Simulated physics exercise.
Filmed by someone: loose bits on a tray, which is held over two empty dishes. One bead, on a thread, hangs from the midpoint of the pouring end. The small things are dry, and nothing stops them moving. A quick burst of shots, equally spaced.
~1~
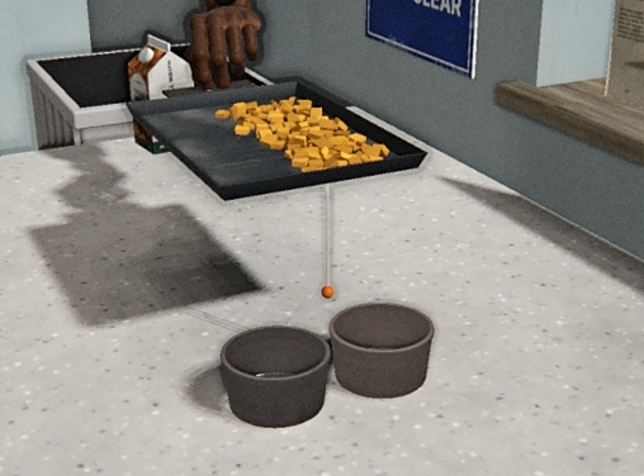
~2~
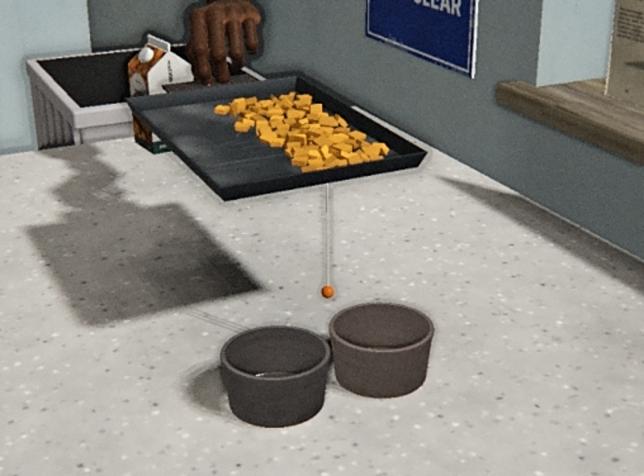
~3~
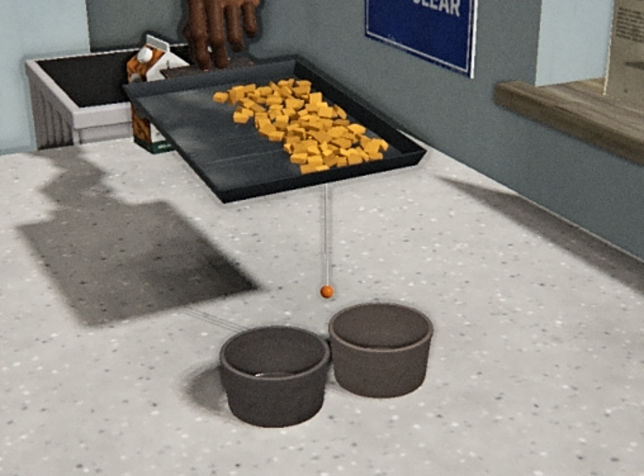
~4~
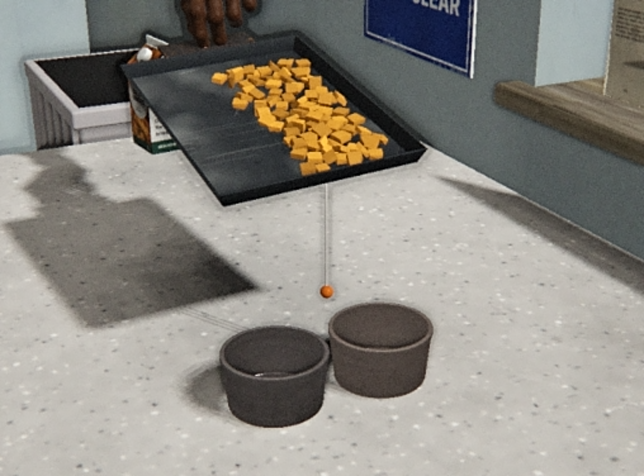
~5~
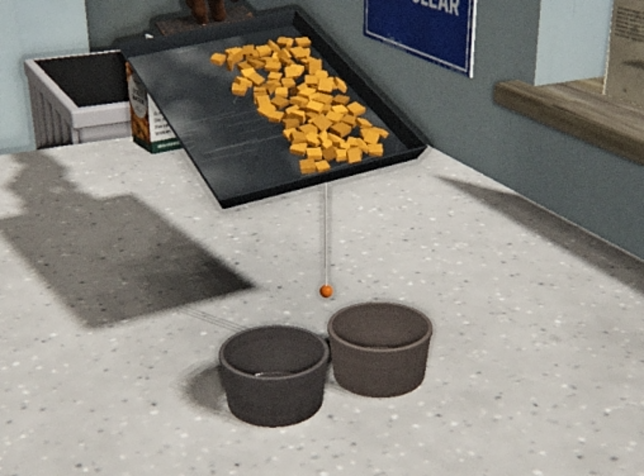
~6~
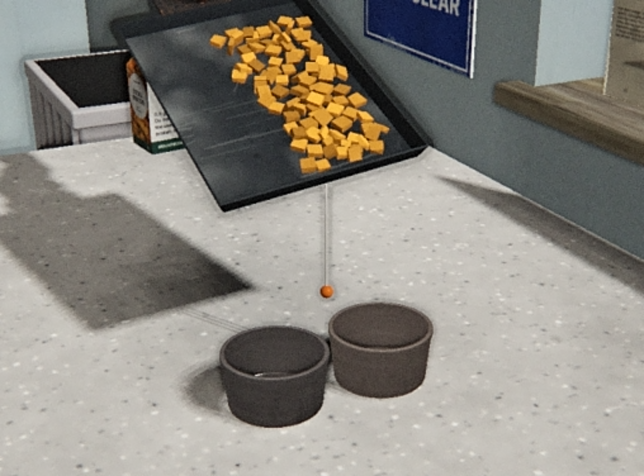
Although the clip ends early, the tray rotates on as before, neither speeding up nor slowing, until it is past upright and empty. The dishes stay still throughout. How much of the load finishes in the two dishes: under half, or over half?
Over half.
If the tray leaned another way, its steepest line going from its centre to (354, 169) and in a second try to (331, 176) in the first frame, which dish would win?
Taking them in order: Right side, followed by right side.
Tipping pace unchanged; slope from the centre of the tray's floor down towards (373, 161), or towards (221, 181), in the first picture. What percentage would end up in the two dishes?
10 % and 20 %, roughly.
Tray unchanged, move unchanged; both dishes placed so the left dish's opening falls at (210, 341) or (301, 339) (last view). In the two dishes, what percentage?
It would be roughly 60 per cent, followed by roughly 40 per cent.
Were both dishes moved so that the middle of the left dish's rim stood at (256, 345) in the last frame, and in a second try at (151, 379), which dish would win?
At place one the left of the pair; at place two the right of the pair.
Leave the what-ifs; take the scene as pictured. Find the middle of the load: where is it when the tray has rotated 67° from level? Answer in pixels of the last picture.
The load's middle is around (287, 184).
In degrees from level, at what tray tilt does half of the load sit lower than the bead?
It is at around 85 degrees by then.
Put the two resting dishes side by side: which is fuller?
That would be the left of the two, then.
Just after the last frame, tray tipped steeply; the larger part on the tray; just a few in the left dish; roughly a quarter in the air.
A moment on, tray tipped past a quarter turn; roughly half in the left dish; about a tenth in the right dish; roughly a quarter outside both; about a tenth in the air.
Further on, tray tipped past a quarter turn; roughly half in the left dish; about a tenth in the right dish; roughly a quarter outside both.
When it is over, tray tipped past a quarter turn; roughly half in the left dish; about a tenth in the right dish; roughly a quarter outside both.
